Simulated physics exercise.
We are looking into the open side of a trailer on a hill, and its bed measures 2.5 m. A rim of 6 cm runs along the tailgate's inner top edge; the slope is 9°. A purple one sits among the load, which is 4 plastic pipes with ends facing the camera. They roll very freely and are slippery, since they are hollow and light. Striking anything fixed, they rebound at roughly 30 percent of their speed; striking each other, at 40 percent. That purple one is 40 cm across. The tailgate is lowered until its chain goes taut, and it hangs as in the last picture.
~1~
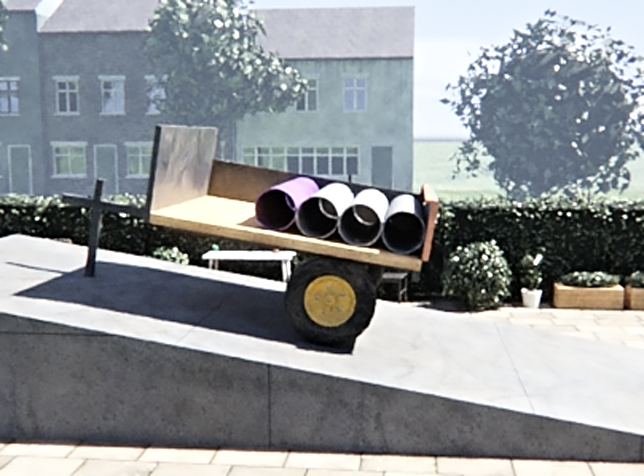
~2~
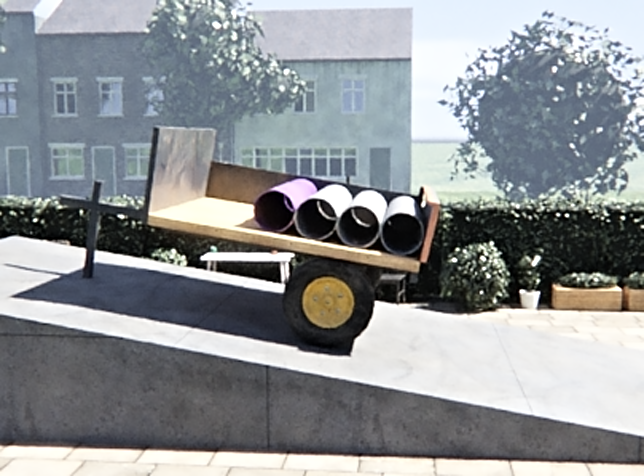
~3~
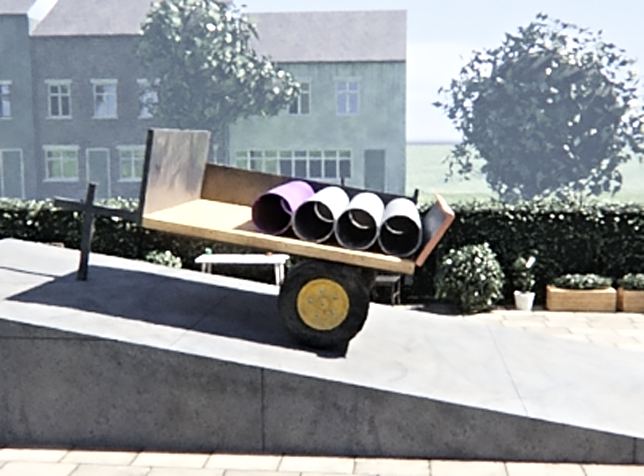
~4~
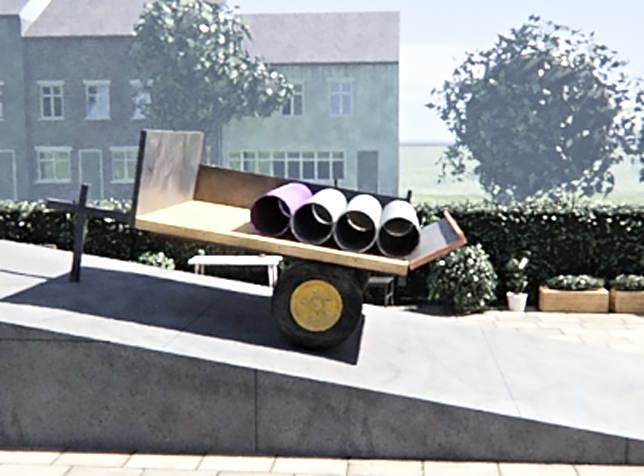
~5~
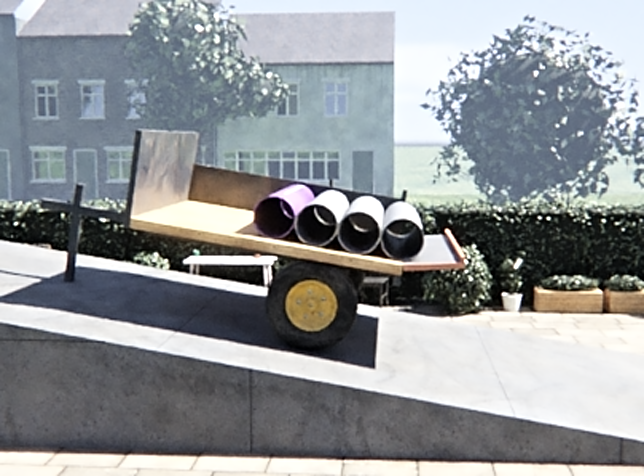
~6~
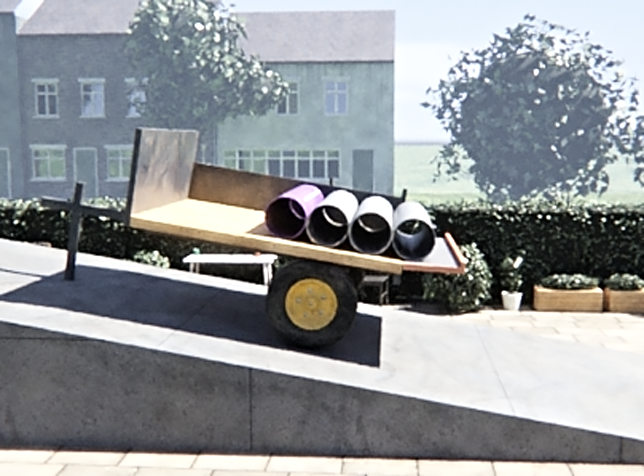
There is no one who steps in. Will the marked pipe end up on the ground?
Oh, that one's staying in.
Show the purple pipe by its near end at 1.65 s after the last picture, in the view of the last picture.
(380, 235), roughly.
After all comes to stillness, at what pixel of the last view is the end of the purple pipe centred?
I'd say somewhere close to (402, 239).
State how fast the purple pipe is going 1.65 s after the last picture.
About 0.4 m/s.
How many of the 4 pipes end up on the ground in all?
Altogether that makes 2.
Then, 1.6 s after the last picture, purple is on the bed, 25 cm short of the hinge, rolling right; 2 gone off the back.
At rest (3.9 s after the last picture), purple is on the bed, 5 cm short of the hinge; 2 gone off the back.
